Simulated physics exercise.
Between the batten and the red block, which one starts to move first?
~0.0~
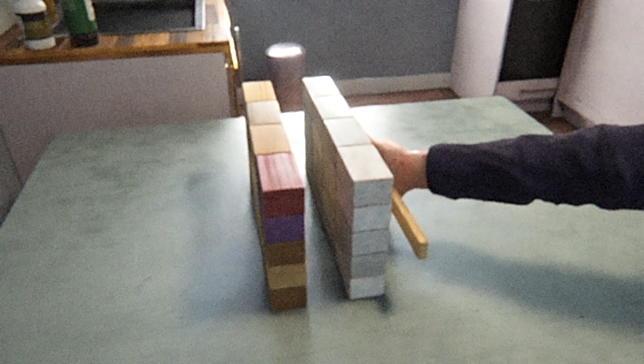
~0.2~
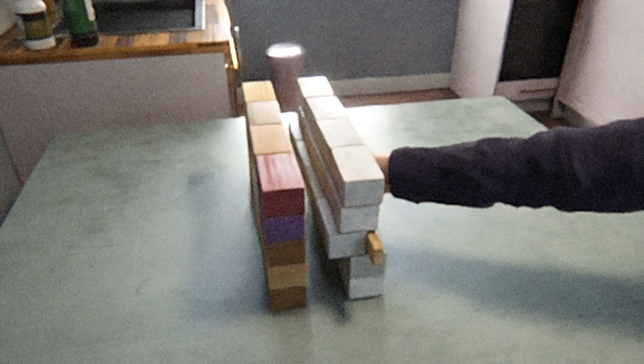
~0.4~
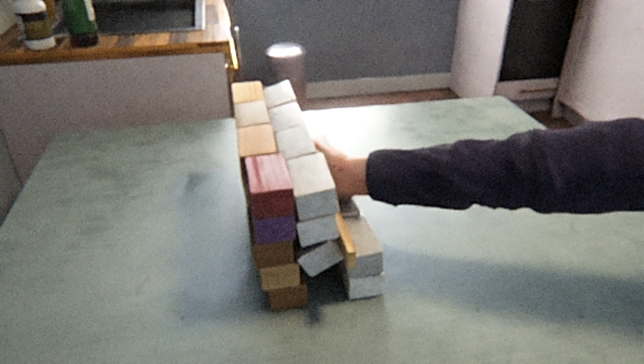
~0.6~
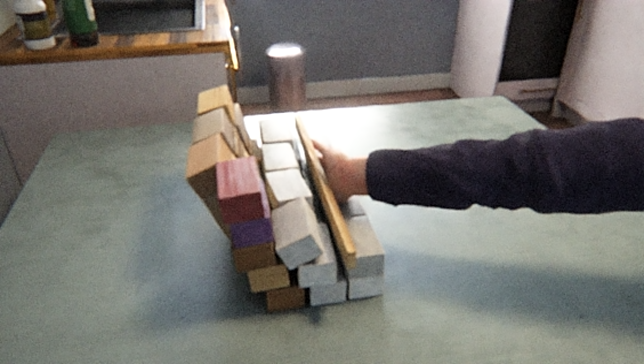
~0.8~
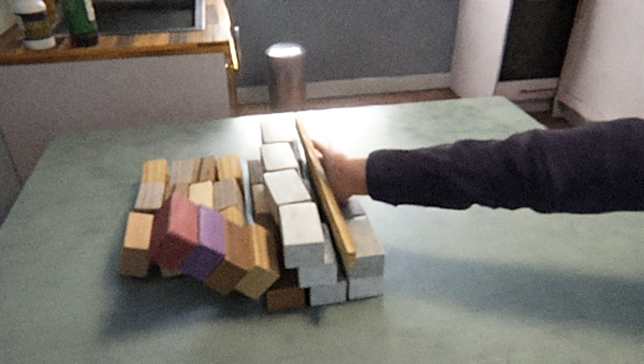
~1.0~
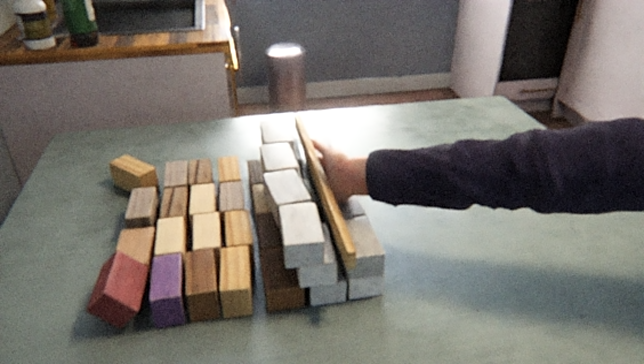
The batten starts to move first, pushing into the pale wall while the red block is still in place. The red block only shifts left after that.
